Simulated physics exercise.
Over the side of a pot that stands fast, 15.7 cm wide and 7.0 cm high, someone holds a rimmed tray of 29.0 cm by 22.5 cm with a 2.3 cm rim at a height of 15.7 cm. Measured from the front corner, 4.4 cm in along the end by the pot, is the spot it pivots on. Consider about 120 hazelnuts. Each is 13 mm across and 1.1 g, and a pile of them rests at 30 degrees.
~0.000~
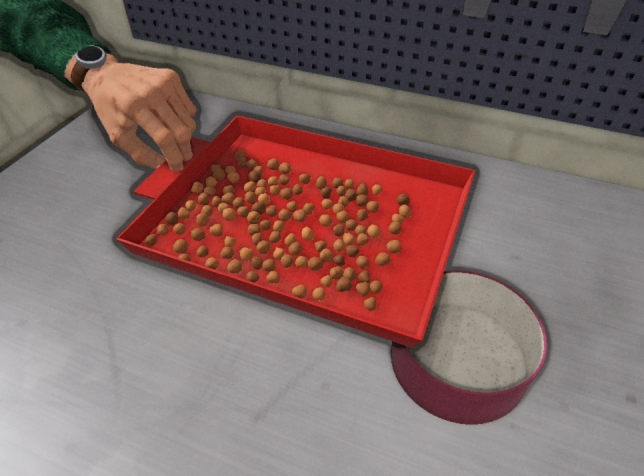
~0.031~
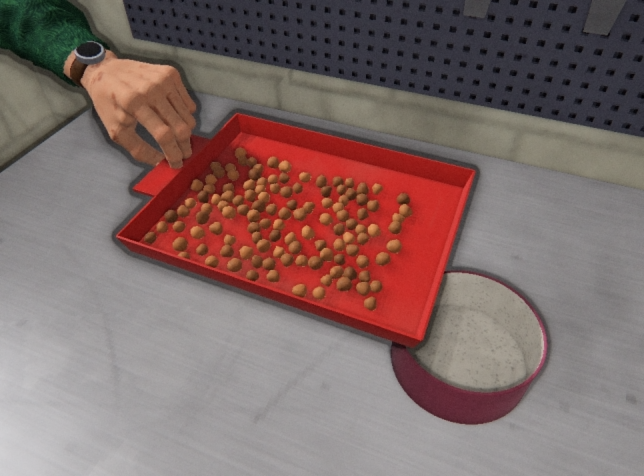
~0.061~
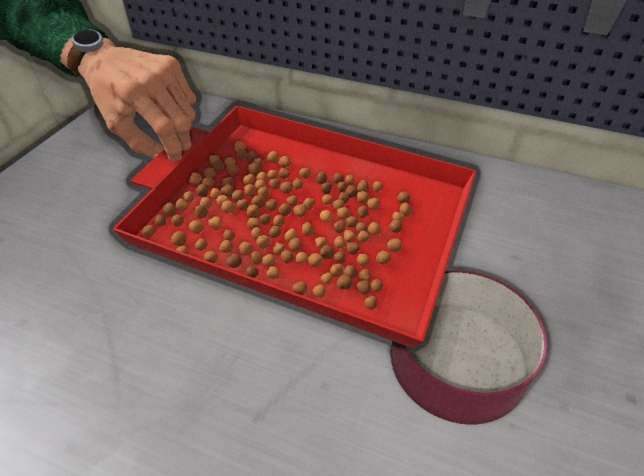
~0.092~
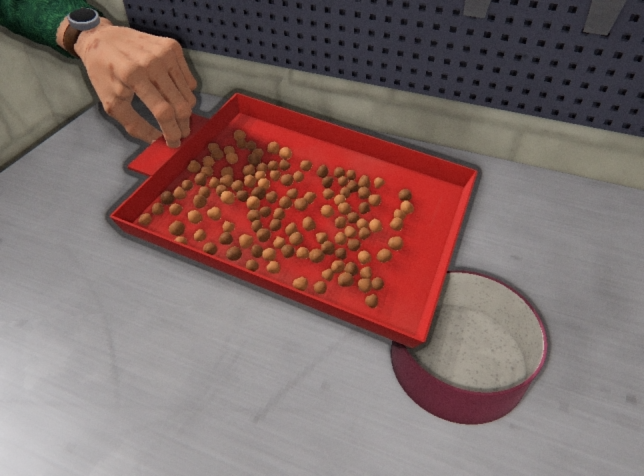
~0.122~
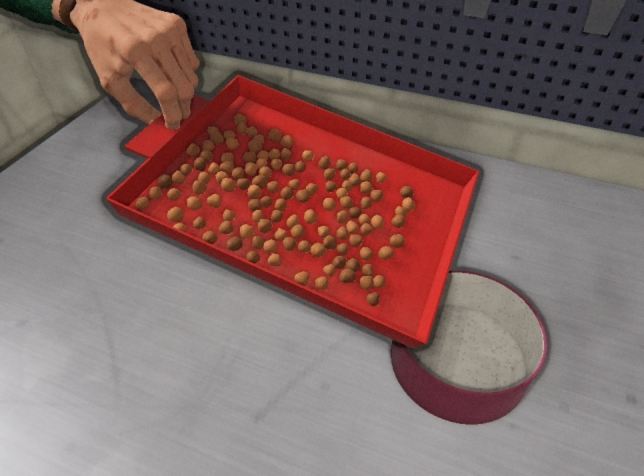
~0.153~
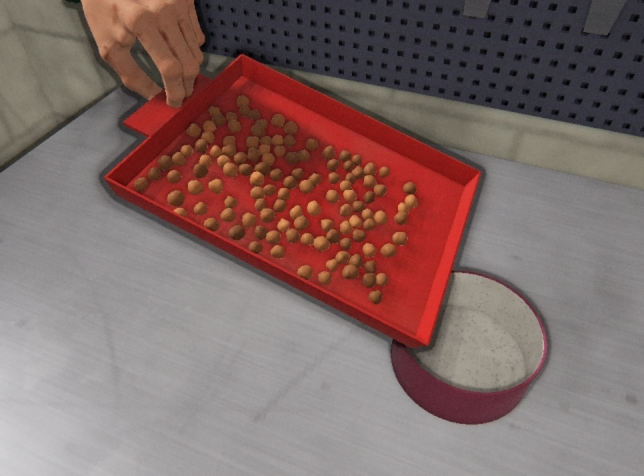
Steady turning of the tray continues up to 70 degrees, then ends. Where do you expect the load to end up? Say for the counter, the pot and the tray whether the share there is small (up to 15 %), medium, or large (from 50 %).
Counter: Medium. Pot: Medium. Left on the tray: Medium.
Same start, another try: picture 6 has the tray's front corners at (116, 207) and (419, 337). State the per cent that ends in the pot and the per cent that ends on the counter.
You'd end with pot at 10 and counter at 60.
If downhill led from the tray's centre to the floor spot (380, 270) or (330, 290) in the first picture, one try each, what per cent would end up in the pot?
The share comes to about 10 in a hundred, then about 0 in a hundred.
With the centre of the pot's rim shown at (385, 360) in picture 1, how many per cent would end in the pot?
Close to 0 in a hundred.
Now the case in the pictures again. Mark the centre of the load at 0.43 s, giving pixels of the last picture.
Load centre: About (423, 207) px.
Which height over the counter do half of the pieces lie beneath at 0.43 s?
Median height: Approx. 24 cm.
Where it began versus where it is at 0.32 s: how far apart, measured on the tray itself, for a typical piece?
About 2 cm.
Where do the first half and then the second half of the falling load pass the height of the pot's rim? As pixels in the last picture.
I'd mark about (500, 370) for the first half and about (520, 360) for the second.
After 0.32 s, tilt 46 degrees; the tray holds 100 %, the pot 0 %.
Then, at 0.43 s, tilt 64 degrees; the tray holds 100 %, the pot 0 %.
After 0.67 s, tilt 70 degrees; the tray holds 30 %, the pot 30 %.
By 1.8 s all is still; counter 35 %, pot 35 %, tray 30 %.
